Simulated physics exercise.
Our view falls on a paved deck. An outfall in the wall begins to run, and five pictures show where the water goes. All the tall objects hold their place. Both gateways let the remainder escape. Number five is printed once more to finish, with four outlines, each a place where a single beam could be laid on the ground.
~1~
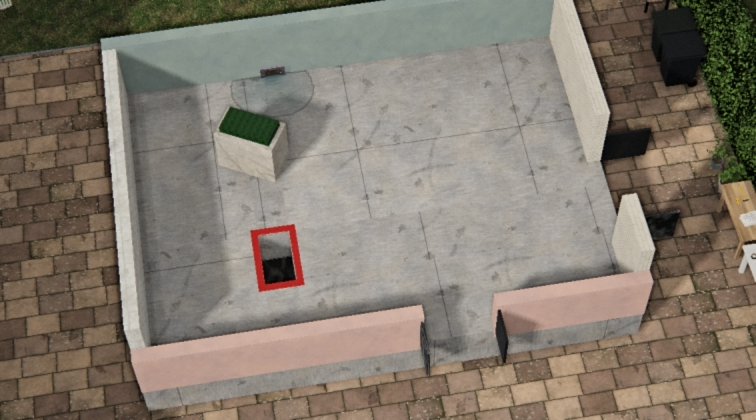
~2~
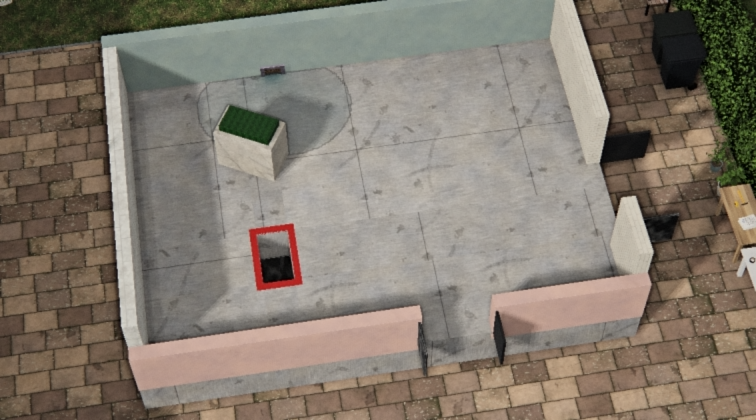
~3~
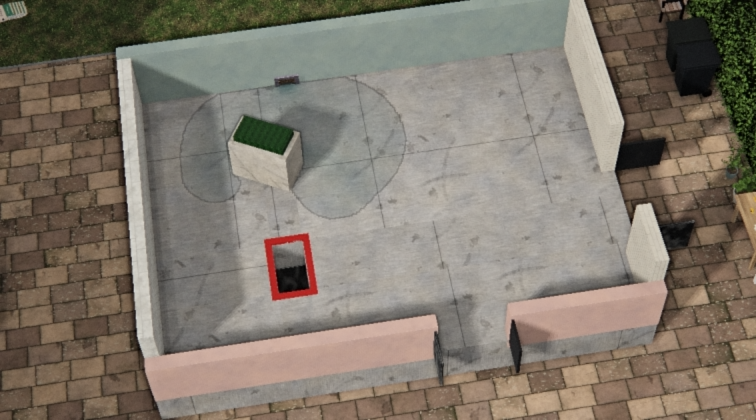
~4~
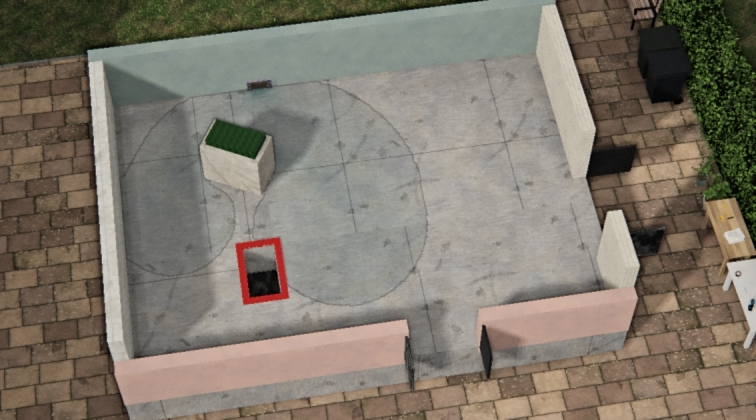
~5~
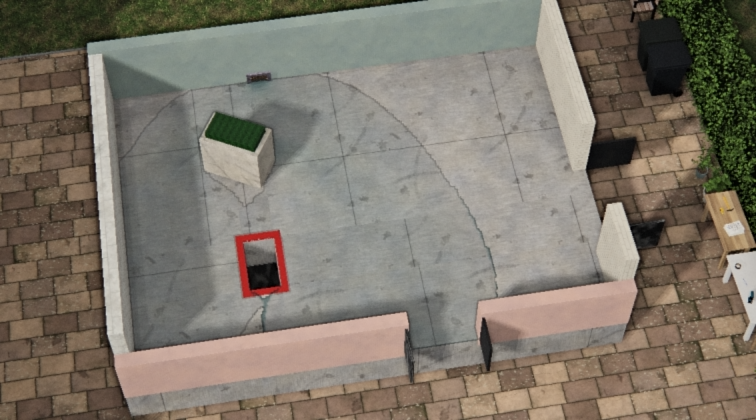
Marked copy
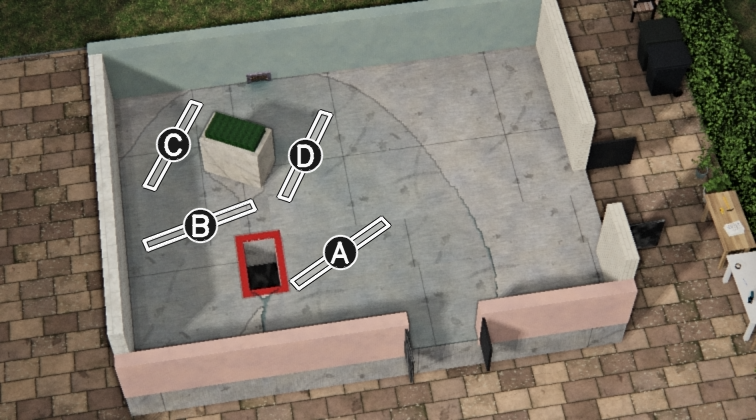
To begin with, a small wet patch edges out from an outlet at the back wall of a walled grey yard on a paved deck. The water spreads around a green-topped block and widens toward the right and front, passing around the red-framed drain, which starts taking water as over half the floor lies wet.
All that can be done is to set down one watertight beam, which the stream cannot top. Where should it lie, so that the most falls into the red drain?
A works best here.
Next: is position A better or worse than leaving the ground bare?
Position A is better.
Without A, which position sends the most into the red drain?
D.
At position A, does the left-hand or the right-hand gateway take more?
More leaves on the left.
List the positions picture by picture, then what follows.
Outfall at (272, 71); red drain at (277, 258); open gate at (599, 201); open gate at (456, 324); 3 % of the ground under water, visible out to (278, 109); red drain still dry, in the first picture.
In the second picture, 9 % of the ground under water, visible out to (335, 133); red drain still dry.
In the third picture, 18 % of the ground under water, visible out to (364, 202); red drain still dry.
In the fourth picture, 35 % of the ground under water, visible out to (359, 299); red drain still dry.
In the fifth picture, 56 % of the ground under water, visible out to (480, 290); red drain taking water.
In white, A from (295, 284) to (385, 221); B from (146, 245) to (253, 205); C from (149, 187) to (195, 103); D from (284, 198) to (325, 113).
With A, about 40 % of the stream goes into the red drain, about 56 % out by the gates.
With B, about 20 % of the stream goes into the red drain, about 75 % out by the gates.
With C, about 22 % of the stream goes into the red drain, about 74 % out by the gates.
With D, about 28 % of the stream goes into the red drain, about 67 % out by the gates.
